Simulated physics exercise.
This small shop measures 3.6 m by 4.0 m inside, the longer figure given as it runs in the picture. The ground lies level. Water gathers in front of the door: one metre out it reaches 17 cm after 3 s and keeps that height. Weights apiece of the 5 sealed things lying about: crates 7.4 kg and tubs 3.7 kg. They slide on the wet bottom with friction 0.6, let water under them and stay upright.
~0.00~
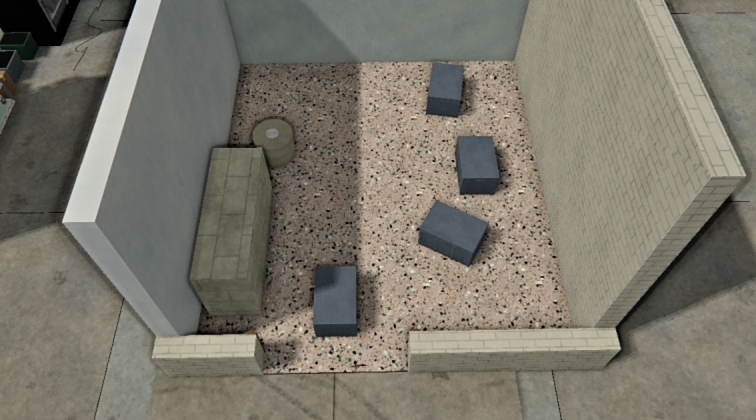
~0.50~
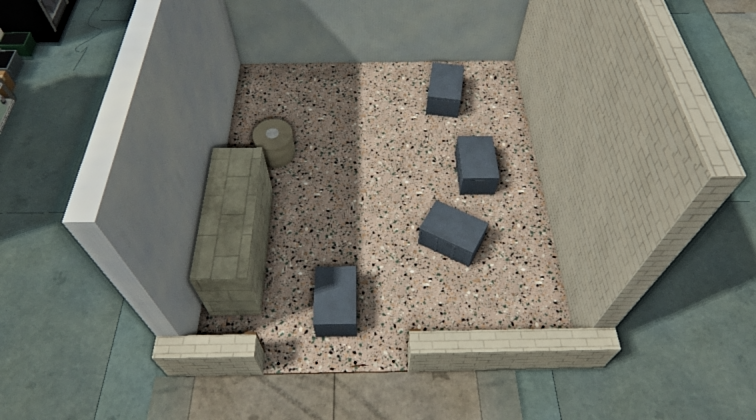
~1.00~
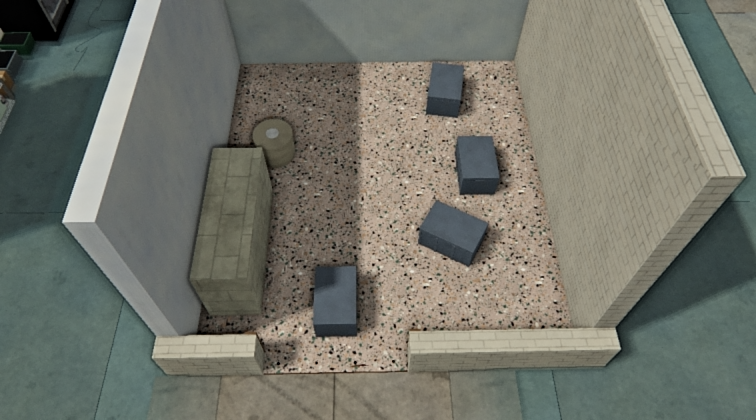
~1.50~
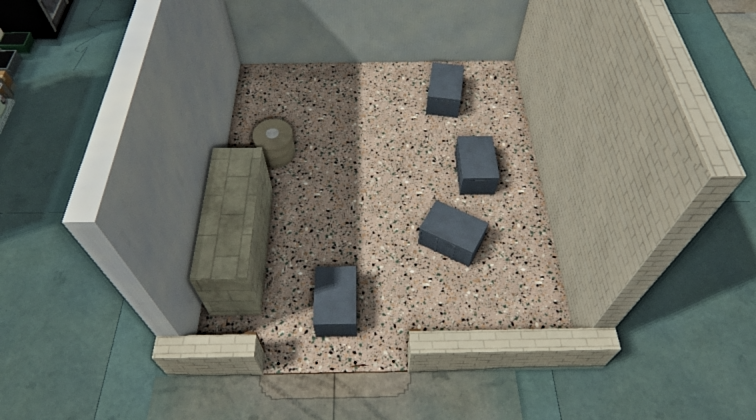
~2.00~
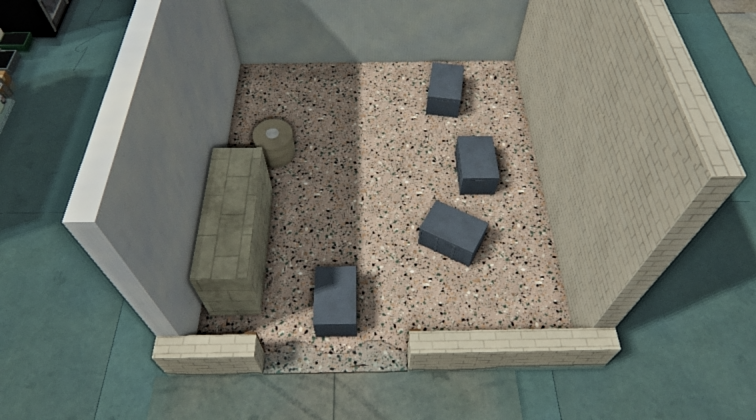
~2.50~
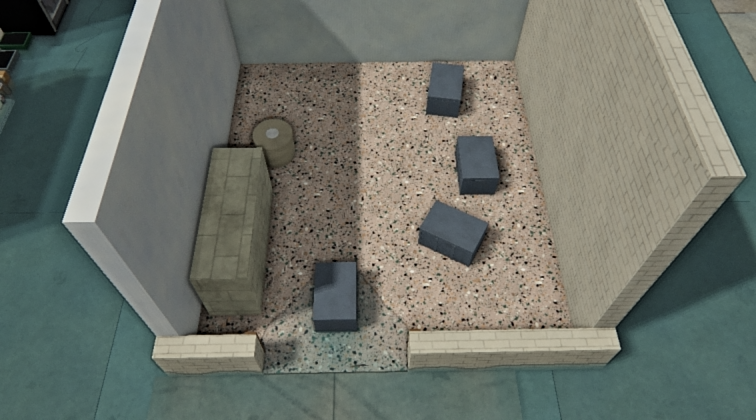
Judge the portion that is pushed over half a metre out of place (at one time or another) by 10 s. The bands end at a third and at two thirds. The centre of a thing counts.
That comes to two thirds or more.
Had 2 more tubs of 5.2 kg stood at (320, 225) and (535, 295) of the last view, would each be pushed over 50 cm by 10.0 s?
In turn: Over, under.
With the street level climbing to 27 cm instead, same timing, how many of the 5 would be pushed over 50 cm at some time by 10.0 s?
In that case 5 of them.
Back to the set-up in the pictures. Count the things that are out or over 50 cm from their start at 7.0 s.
4 of them.
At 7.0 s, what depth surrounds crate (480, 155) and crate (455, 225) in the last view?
Roughly 3 and 3 cm.
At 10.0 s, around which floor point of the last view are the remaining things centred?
Near (449, 185).
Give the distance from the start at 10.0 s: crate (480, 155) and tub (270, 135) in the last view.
In that order: 80 cm, 30 cm.
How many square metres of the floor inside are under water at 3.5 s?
Roughly 3.0 m2.
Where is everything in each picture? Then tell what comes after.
The first frame shows a crate at (335, 294) rests on the ground; a crate at (446, 81) rests on the ground; water covers 0.0 m2; 0 of 5 have shifted.
The second frame shows a crate at (335, 294), on the bottom; a crate at (446, 81), on the bottom; water covers 0.0 m2; 0 of 5 have shifted.
The third frame shows a crate at (335, 294) rests on the ground; a crate at (446, 81), on the bottom; water covers 0.0 m2; 0 of 5 have shifted.
The fourth frame shows a crate at (335, 294), on the bottom; a crate at (446, 81), on the bottom; water covers 0.0 m2; 0 of 5 have shifted.
The fifth frame shows a crate at (335, 294), on the bottom; a crate at (446, 81) rests on the ground; 0.0 m2 under water; 0 of 5 have shifted.
The sixth frame shows a crate at (335, 290), on the bottom, 4 cm from its start; a crate at (446, 81), on the bottom; 0.6 m2 under water; 0 of 5 have shifted.
After 3.5 s 1 of 5 are over 50 cm from their spots; 0 afloat.
After 4.5 s 1 of 5 are over 50 cm from their spots; 1 afloat.
After 7.0 s 4 of 5 are over 50 cm from their spots; 3 afloat.
After 10.0 s 4 of 5 are over 50 cm from their spots, and 5 have been at some point; 5 afloat.
